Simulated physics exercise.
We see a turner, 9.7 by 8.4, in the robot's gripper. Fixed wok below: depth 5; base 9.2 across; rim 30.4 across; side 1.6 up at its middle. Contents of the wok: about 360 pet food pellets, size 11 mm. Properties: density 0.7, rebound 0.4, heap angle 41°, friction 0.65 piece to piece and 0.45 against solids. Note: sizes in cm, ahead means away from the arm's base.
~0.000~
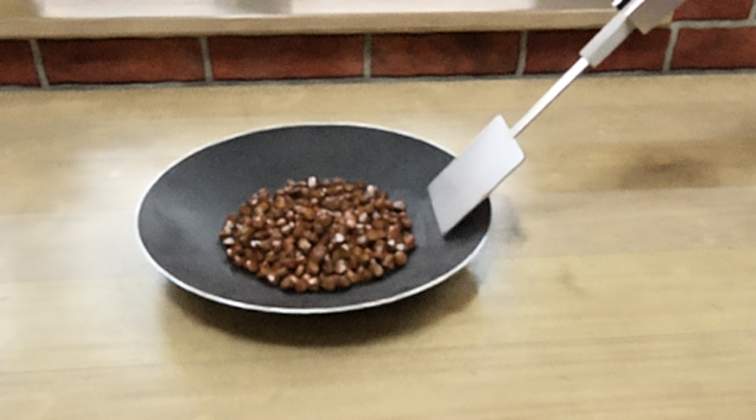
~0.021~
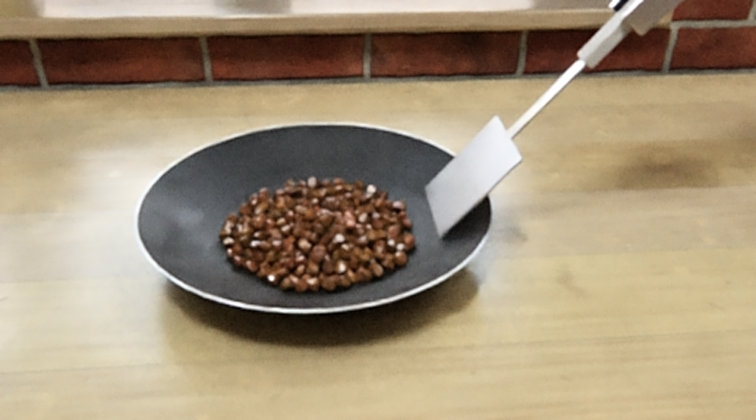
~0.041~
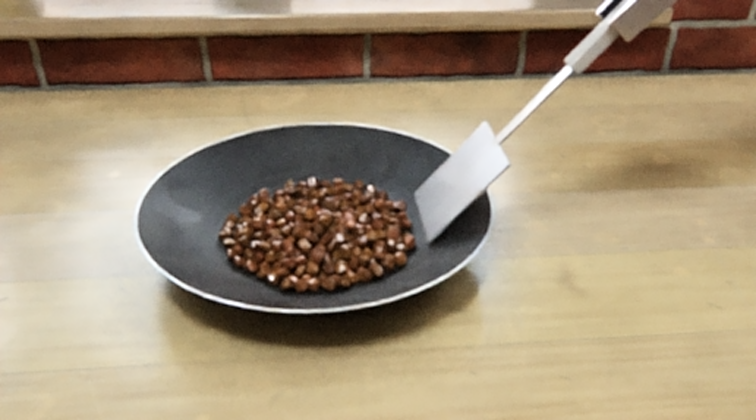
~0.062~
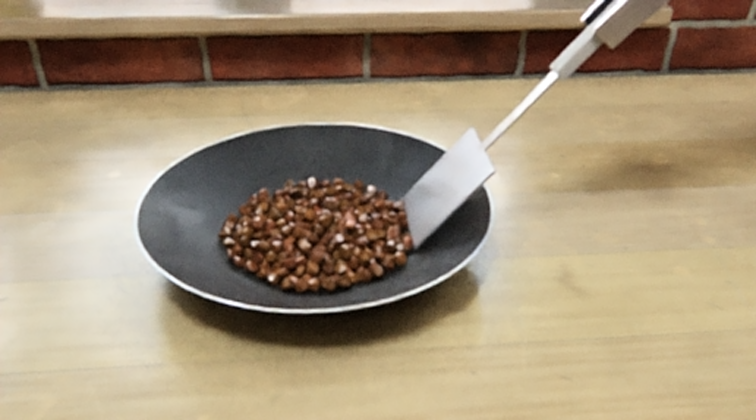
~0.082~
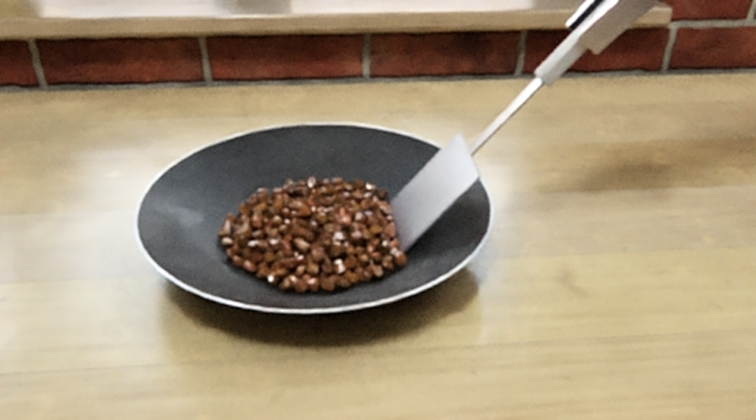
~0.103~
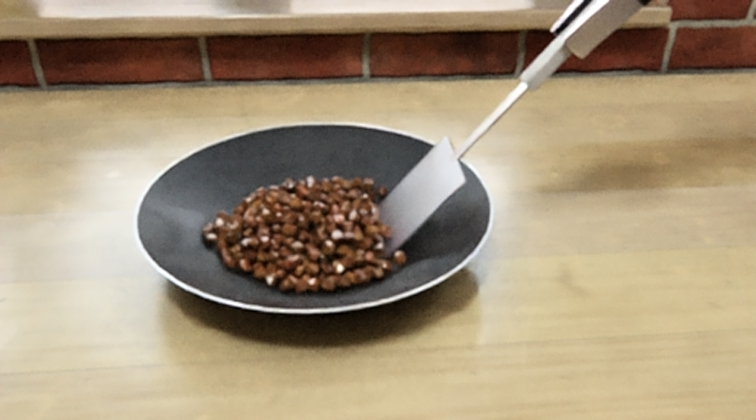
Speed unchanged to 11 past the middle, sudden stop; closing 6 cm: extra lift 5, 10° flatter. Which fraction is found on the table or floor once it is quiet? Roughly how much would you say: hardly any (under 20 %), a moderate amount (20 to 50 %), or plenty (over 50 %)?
I'd say hardly any.
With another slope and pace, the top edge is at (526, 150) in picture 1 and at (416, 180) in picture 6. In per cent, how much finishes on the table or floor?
Close to 50 in a hundred.
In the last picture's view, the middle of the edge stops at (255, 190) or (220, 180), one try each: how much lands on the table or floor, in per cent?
Respectively some 0 and 0 percent end on the table or floor.
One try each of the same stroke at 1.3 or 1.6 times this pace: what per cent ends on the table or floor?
Some 20 per cent, then some 35 per cent, on the table or floor.
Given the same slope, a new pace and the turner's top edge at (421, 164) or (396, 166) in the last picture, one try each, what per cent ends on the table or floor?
Around 35 per cent, then around 45 per cent.
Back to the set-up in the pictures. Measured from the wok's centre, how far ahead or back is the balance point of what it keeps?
It sits near 6.0 centimetres ahead of centre.
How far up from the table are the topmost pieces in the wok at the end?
It reaches about 5.5 cm.
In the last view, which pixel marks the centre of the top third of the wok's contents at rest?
Look near (201, 213).
By 0.21 s, sloping 50°, highest piece 5 above the table; 365 in the wok.
By 0.32 s, sloping 47°, highest piece 7 above the table; 362 in the wok, 3 on the blade or in flight.
By 0.58 s, sloping 40°, highest piece 6 above the table; 327 in the wok, 35 on the table or floor, 3 on the blade or in flight.
By 1.63 s, sloping 40°, highest piece 5 above the table; 327 in the wok, 38 on the table or floor.
Final count, 327 in the wok, 38 on the table or floor. That is 10 % on the table or floor.
